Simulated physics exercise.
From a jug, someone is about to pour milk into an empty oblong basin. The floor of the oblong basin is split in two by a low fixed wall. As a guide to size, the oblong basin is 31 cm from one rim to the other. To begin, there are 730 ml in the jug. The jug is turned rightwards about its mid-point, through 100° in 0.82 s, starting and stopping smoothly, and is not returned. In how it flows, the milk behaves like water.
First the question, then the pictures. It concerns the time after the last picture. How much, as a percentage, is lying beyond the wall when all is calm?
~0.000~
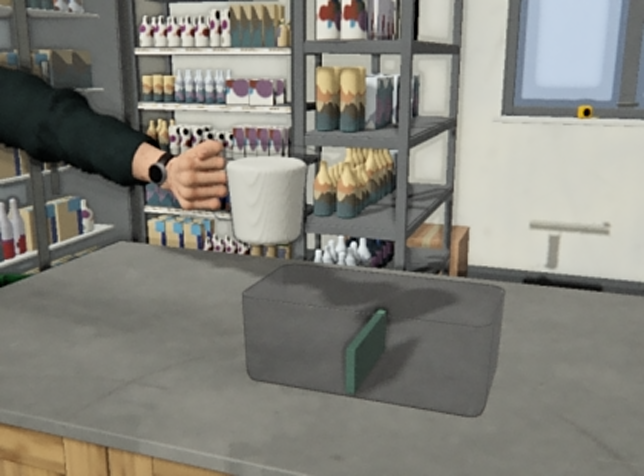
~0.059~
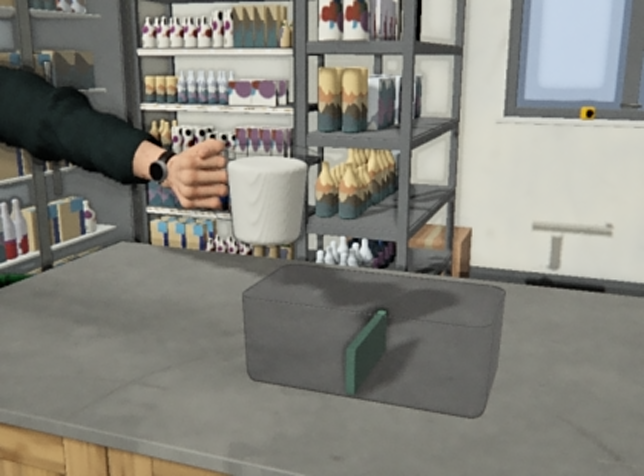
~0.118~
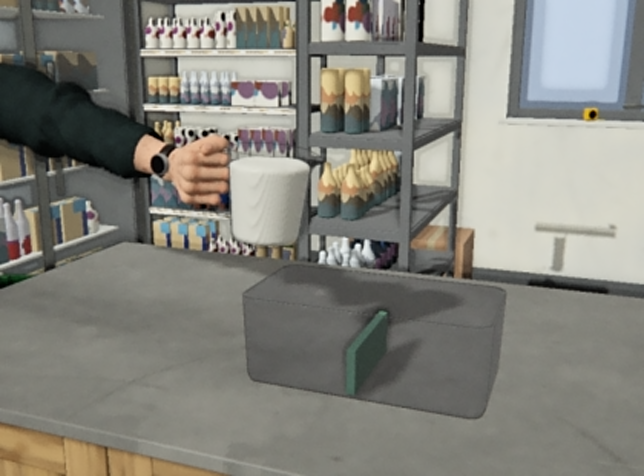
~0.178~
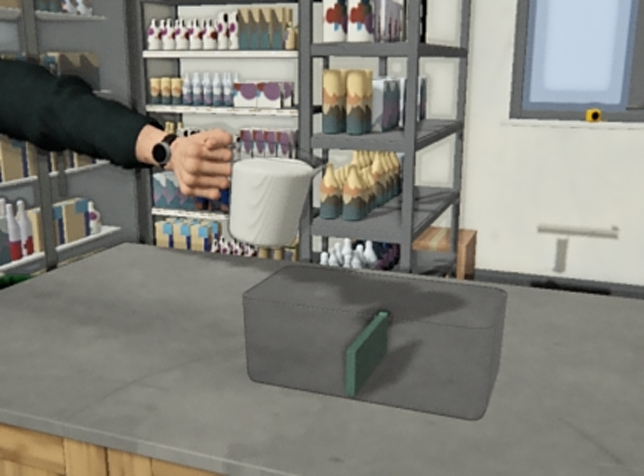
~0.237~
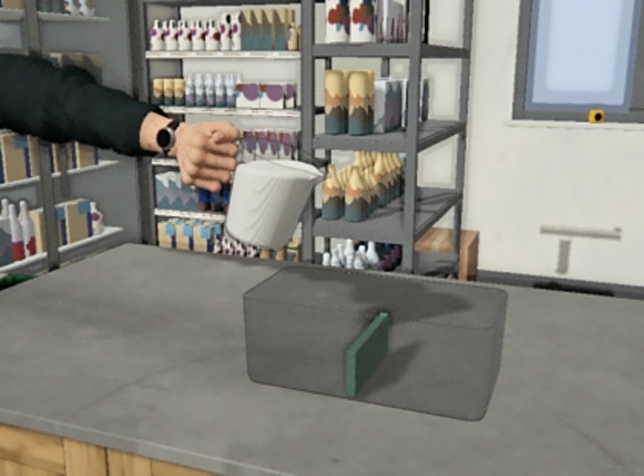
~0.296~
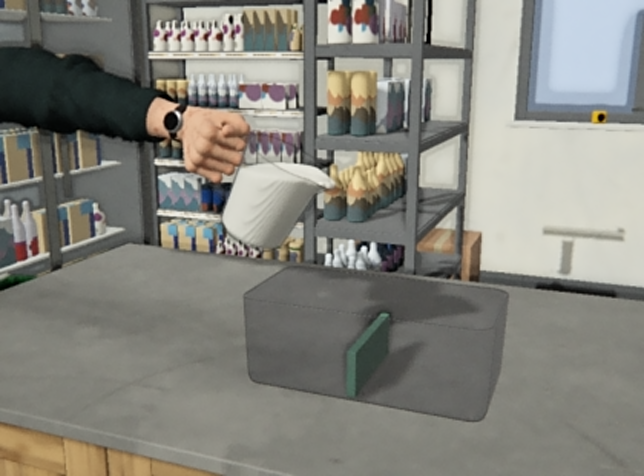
Around 26 per cent lies beyond the wall.
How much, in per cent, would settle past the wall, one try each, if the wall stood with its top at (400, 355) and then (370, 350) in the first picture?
Respectively 15 and 35 %.
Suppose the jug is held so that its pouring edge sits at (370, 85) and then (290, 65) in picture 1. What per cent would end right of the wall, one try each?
Try 1: Approx. 90 %; try 2: Approx. 15 %.
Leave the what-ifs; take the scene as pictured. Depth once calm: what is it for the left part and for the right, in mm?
Left part about 26 mm deep, right part about 8 mm deep.
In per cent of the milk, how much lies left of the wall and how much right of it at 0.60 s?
6 on the left, 14 on the right, roughly.
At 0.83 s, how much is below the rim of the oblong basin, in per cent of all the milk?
Roughly 72 %.
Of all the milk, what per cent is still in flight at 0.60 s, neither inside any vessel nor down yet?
I'd say close to 20 per cent.
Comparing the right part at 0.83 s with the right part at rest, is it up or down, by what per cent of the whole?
Looks like it goes higher by around 1.
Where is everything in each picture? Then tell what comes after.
The first frame shows tilt 0°; pouring edge (318, 153); surface from (233, 161) to (307, 165); the oblong basin's rim runs from (264, 280) to (499, 308); the wall's top is at (368, 330).
The second frame shows tilt 1°; pouring edge (320, 155); surface from (235, 160) to (307, 166).
The third frame shows tilt 5°; pouring edge (323, 159); surface from (237, 160) to (310, 168).
The fourth frame shows tilt 11°; pouring edge (327, 167); surface from (240, 161) to (315, 170).
The fifth frame shows tilt 19°; pouring edge (331, 177); surface from (242, 165) to (323, 174).
The sixth frame shows tilt 29°; pouring edge (334, 189); surface from (242, 175) to (331, 180); 1 per cent is over the edge.
Then, 0.60 s in, the tilt is 84° and 61 per cent is still to pour, 6 is left of the wall and 13 right of it.
Then, 0.83 s in, the tilt is 100° and 17 per cent is still to pour, 47 is left of the wall and 25 right of it.
Then, 1.06 s in, the tilt is 100° and 2 per cent is still to pour, 69 is left of the wall and 25 right of it.
Then, 1.32 s in, the tilt is 100° and 0 per cent is still to pour, 72 is left of the wall and 26 right of it.
Finally, 72 per cent lies left of the wall, 26 right of it and 1 outside.
